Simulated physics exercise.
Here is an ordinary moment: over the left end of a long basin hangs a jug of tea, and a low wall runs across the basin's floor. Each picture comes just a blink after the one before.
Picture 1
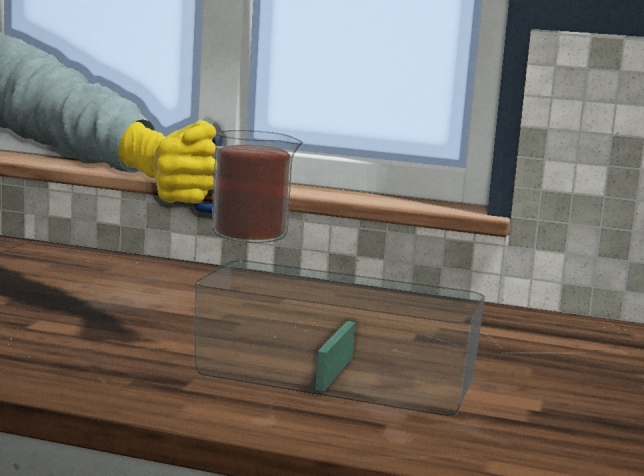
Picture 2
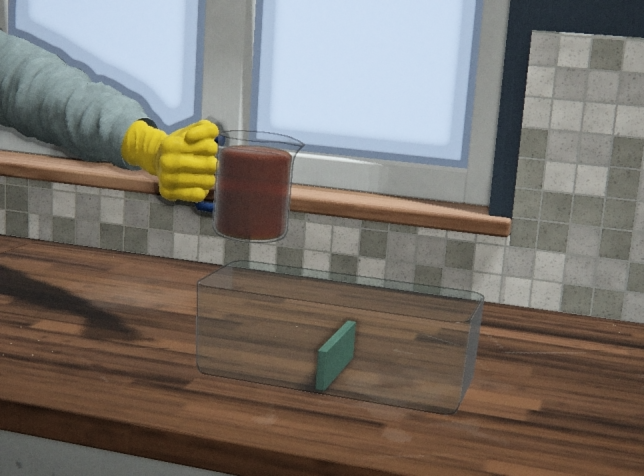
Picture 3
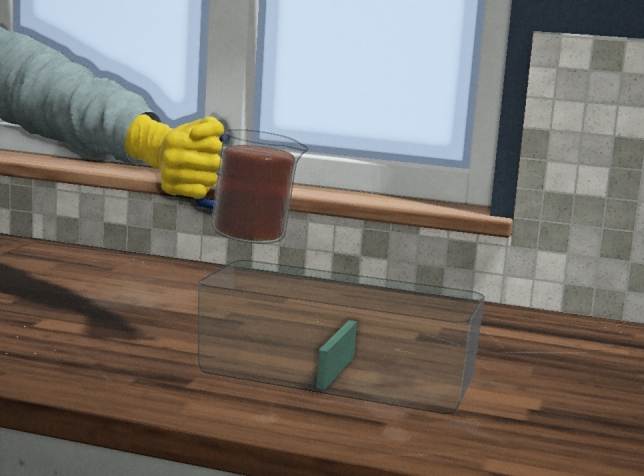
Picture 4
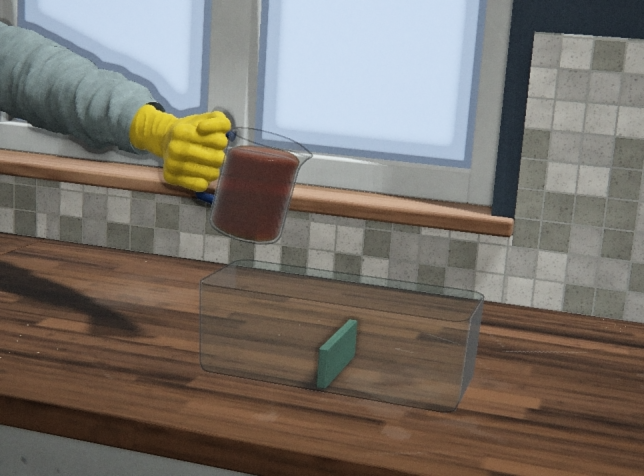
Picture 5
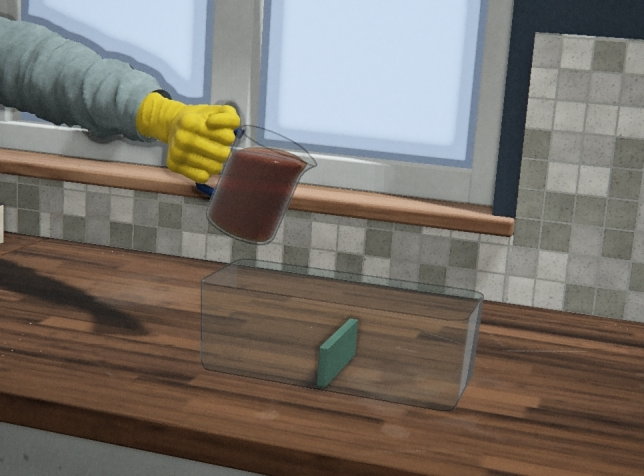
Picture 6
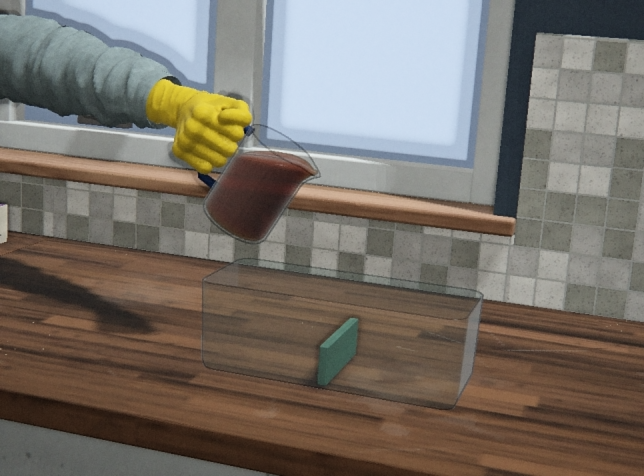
A yellow-gloved hand held a clear jug of reddish-brown tea above the left end of a long see-through basin with a low green wall inside, then steadily tilted the jug to the right.
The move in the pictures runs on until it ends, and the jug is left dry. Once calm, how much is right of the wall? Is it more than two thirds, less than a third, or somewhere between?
More than two thirds.
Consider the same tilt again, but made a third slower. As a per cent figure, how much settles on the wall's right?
Close to 80 in a hundred.
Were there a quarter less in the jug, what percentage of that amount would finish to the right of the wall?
Estimate: Around 70 per cent.
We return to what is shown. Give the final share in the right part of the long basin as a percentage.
I'd estimate around 80 per cent.
A moment on, the jug is tipped on its side and 71 per cent is still to pour, 0 is left of the wall and 11 right of it.
Next, the jug is tipped on its side and 32 per cent is still to pour, 5 is left of the wall and 46 right of it.
Then the jug is tipped on its side and 12 per cent is still to pour, 6 is left of the wall and 76 right of it.
Later the jug is tipped on its side and 4 per cent is still to pour, 13 is left of the wall and 81 right of it.
Finally, 18 per cent lies left of the wall, 81 right of it and 0 outside.
